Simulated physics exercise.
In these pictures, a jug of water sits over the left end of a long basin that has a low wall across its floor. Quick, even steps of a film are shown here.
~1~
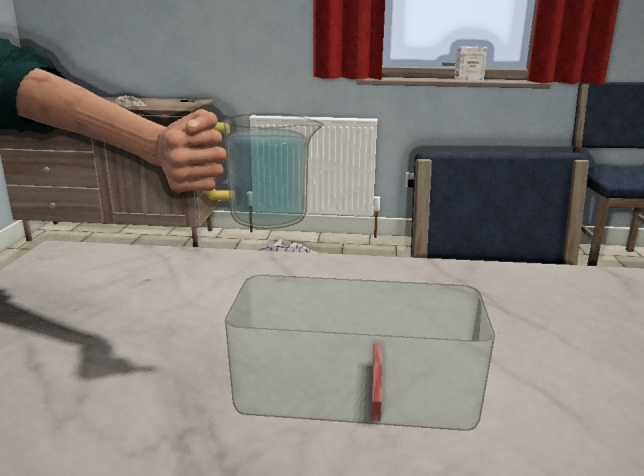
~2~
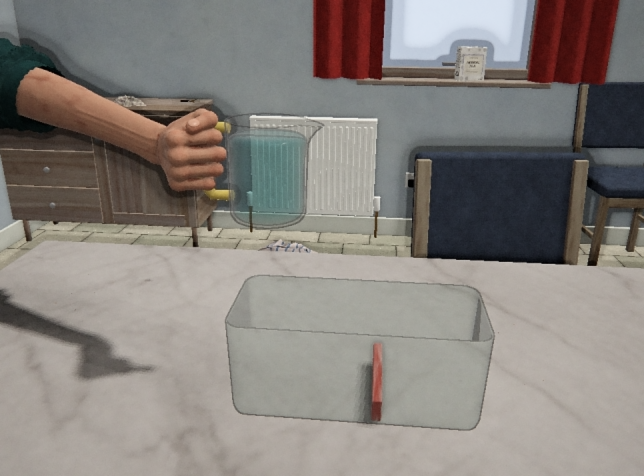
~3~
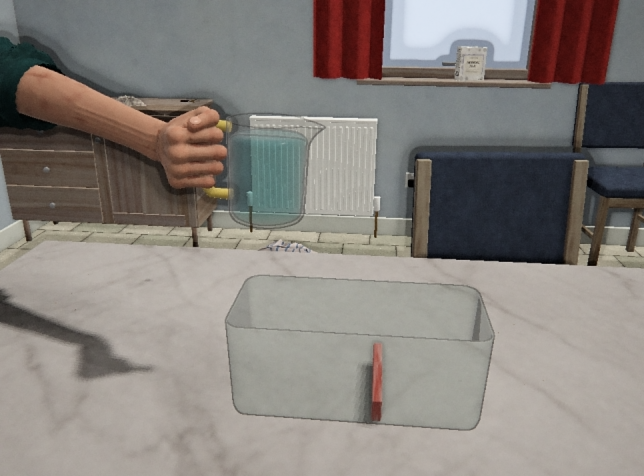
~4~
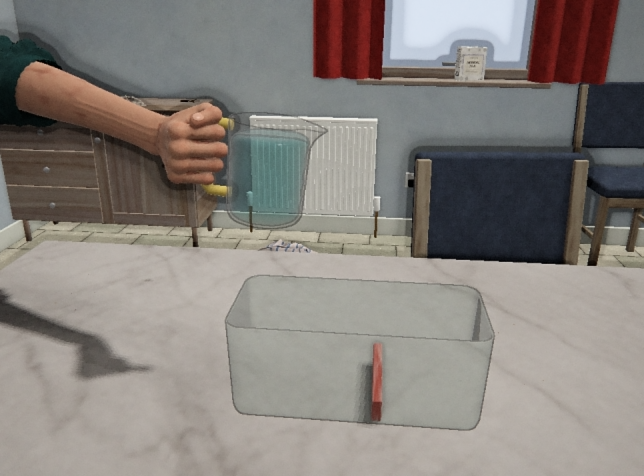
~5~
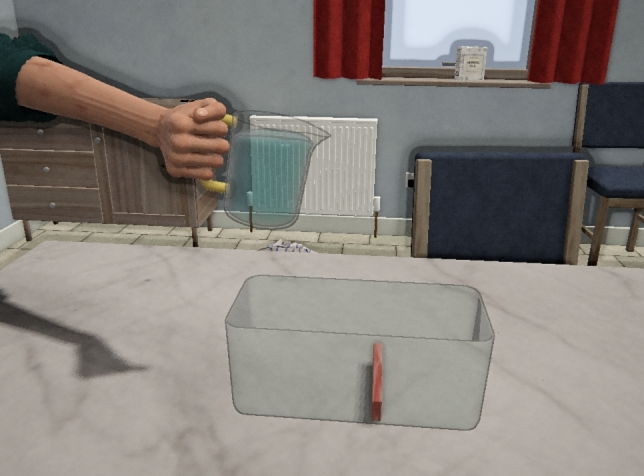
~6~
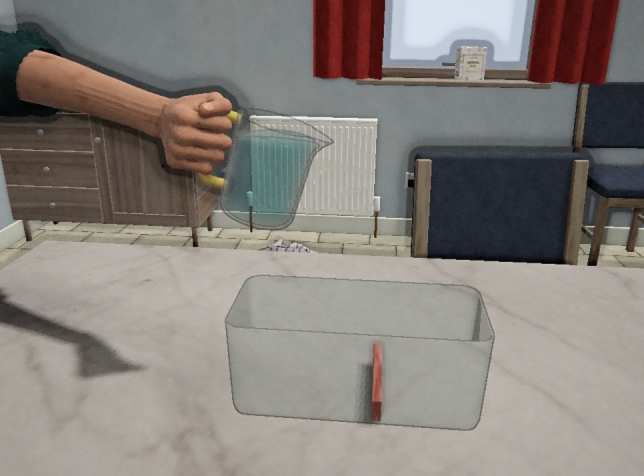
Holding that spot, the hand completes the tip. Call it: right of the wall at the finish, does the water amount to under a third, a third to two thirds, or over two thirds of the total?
A third to two thirds of the total.
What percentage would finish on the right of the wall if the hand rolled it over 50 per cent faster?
35 per cent or thereabouts.
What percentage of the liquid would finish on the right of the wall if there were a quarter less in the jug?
Around 30 percent, more or less.
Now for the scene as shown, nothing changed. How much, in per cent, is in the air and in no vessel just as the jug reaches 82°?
Airborne share: Approx. 25 %.
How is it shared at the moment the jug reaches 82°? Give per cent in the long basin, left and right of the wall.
Left side: 0 in a hundred; right side: 5 in a hundred.
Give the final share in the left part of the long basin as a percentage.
Close to 50 per cent.
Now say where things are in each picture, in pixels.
In the first frame, it leans 0°; its right rim is at (324, 124); the water meets the walls at (230, 134) and (308, 136); the long basin's rim runs from (237, 300) to (486, 313); the wall's top is at (377, 371).
In the second frame, it leans 1°; its right rim is at (324, 124); the water meets the walls at (231, 134) and (308, 137).
In the third frame, it leans 3°; its right rim is at (326, 126); the water meets the walls at (232, 133) and (309, 138).
In the fourth frame, it leans 6°; its right rim is at (328, 130); the water meets the walls at (234, 133) and (311, 139).
In the fifth frame, it leans 10°; its right rim is at (331, 135); the water meets the walls at (236, 135) and (315, 139).
In the sixth frame, it leans 16°; its right rim is at (334, 141); the water meets the walls at (237, 137) and (321, 141).
A moment on, the jug is tipped on its side and 72 per cent is still to pour, 0 is left of the wall and 6 right of it.
Next, the jug is tipped right over and 14 per cent is still to pour, 23 is left of the wall and 41 right of it.
Then the jug is tipped right over and 0 per cent is still to pour, 49 is left of the wall and 49 right of it.
Later the jug is tipped right over and 0 per cent is still to pour, 49 is left of the wall and 50 right of it.
At rest 49 per cent lies left of the wall, 50 right of it and 1 outside.
